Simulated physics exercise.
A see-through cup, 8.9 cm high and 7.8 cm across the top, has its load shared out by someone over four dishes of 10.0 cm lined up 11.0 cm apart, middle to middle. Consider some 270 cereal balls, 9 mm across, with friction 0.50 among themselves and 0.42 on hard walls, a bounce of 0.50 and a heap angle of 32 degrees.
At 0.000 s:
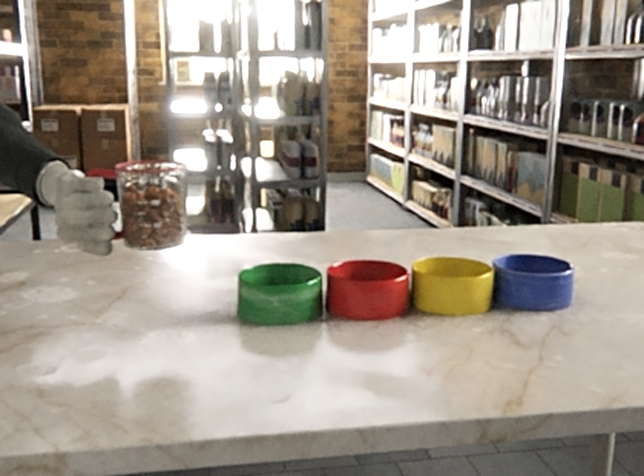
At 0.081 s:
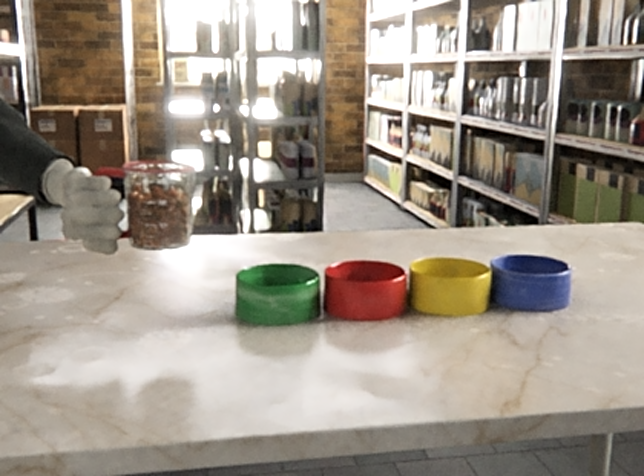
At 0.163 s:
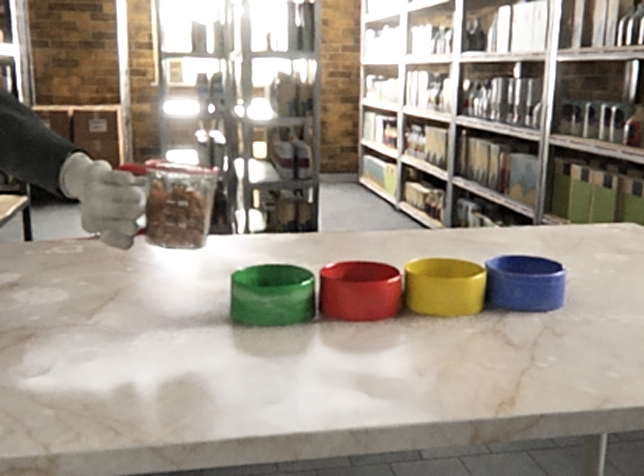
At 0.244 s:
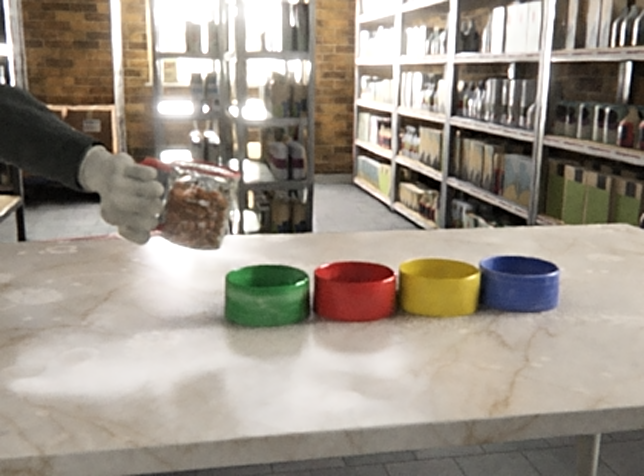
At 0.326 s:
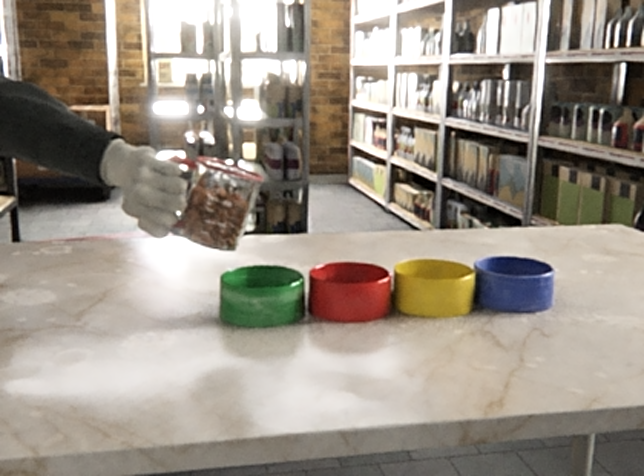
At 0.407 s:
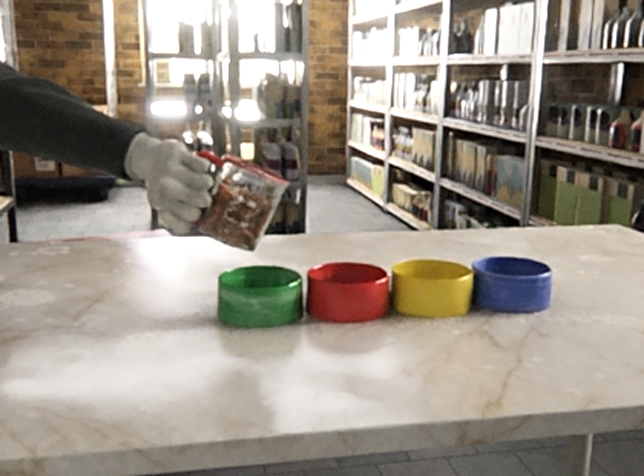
In a storage room lined with shelves, a gloved hand carried a clear cup of small brown pieces rightward above a marble table, gradually tilting it near a row of green, red, yellow and blue dishes.
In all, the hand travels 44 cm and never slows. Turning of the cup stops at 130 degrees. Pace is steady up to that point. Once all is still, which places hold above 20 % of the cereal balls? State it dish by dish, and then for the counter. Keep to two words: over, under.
My prediction: Red: Holds at most a fifth; blue: Holds more than a fifth; green: Holds at most a fifth; yellow: Holds at most a fifth; counter: Holds at most a fifth.
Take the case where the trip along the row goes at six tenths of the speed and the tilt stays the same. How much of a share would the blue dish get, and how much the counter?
Shares - blue 90, counter 10.
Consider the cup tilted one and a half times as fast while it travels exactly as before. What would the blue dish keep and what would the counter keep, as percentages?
In the blue dish 90; on the counter 10.
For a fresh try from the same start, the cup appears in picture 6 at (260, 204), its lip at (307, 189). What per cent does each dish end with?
Then red 0, blue 80, green 0, and yellow 0.
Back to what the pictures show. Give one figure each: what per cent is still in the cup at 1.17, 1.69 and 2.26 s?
Roughly 100, then 80, then 0.
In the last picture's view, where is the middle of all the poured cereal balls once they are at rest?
In the last view, approximately (515, 283).
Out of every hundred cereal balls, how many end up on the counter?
Close to 5 per cent, give or take.
After 1.17 s, tilt 72 degrees; cup holds 100 %.
Then, at 1.69 s, tilt 106 degrees; cup holds 80 %, blue 20 %.
After 2.26 s, tilt 130 degrees; cup holds 0 %, blue 95 %.
At rest (2.7 s), red 0 %, blue 95 %, green 0 %, yellow 0 %, counter 5 %.
